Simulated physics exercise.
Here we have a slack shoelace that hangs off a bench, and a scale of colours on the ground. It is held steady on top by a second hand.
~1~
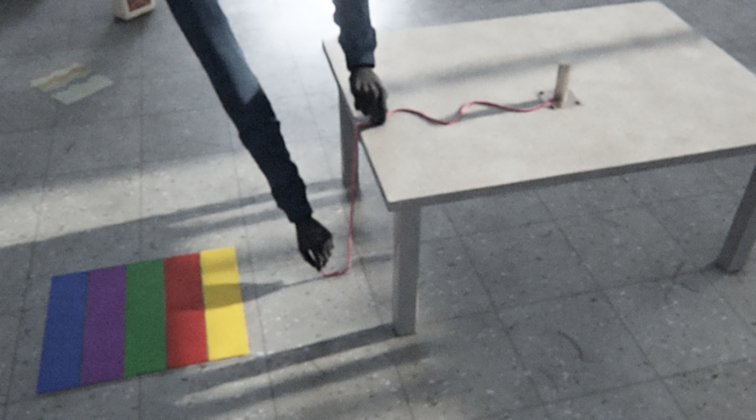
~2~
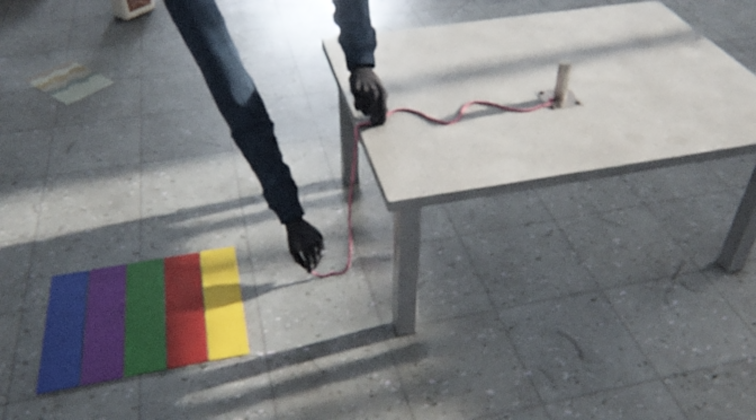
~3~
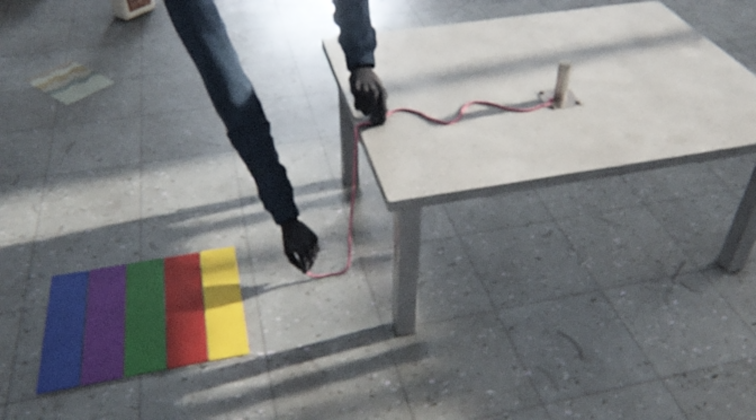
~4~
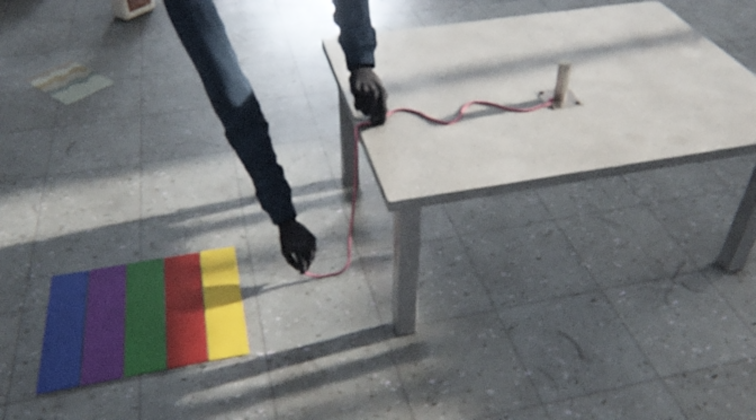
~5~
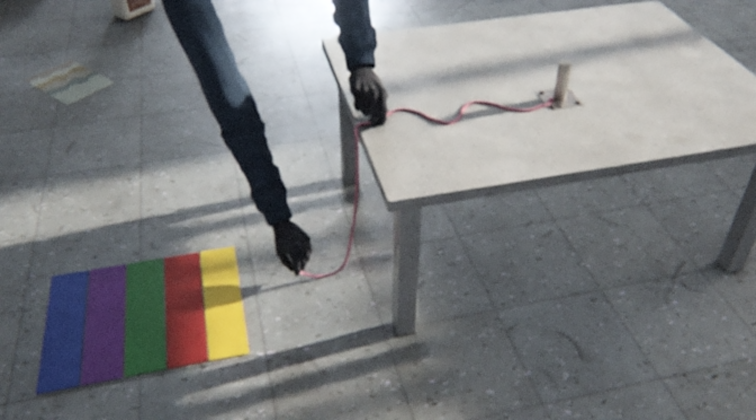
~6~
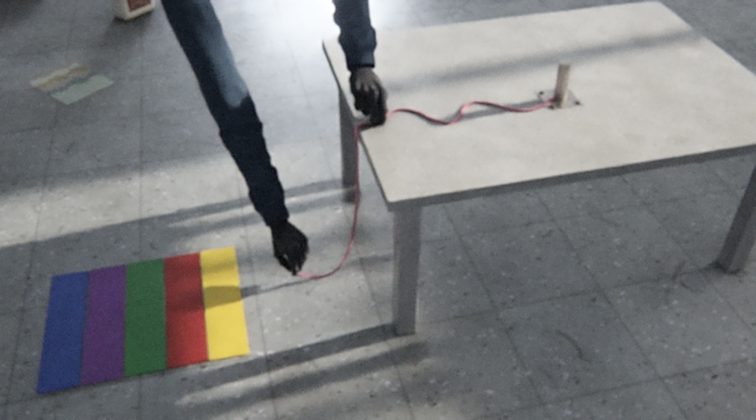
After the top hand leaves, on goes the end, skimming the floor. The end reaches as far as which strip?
As far as the green strip.
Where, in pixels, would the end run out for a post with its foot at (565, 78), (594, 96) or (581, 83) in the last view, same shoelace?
First (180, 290), then (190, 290), and last (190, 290).
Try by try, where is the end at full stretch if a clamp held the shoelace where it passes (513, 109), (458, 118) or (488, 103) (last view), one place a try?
Try 1: (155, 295); try 2: (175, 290); try 3: (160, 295).
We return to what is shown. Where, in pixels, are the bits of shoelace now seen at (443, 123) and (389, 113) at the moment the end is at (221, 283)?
Around (411, 119) and (357, 136).
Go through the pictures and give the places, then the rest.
In the first frame, end (317, 267); yellow (227, 335); red (187, 343); green (145, 351); purple (103, 358); blue (60, 366).
In the second frame, end (308, 269); shoelace through (529, 110) (463, 110) (408, 110) (356, 143) (350, 205) (349, 259).
In the third frame, end (303, 269).
In the fourth frame, end (300, 270); shoelace through (529, 110) (463, 110) (408, 110) (356, 143) (354, 204) (349, 259).
In the fifth frame, end (295, 271).
In the sixth frame, end (292, 271); shoelace through (529, 110) (463, 110) (408, 110) (357, 143) (356, 204) (344, 259).
Soon after, end near (221, 283); over yellow.
After that, end near (172, 292); over red.
At the stop, end near (144, 297); over green. It gets as far as the green strip.
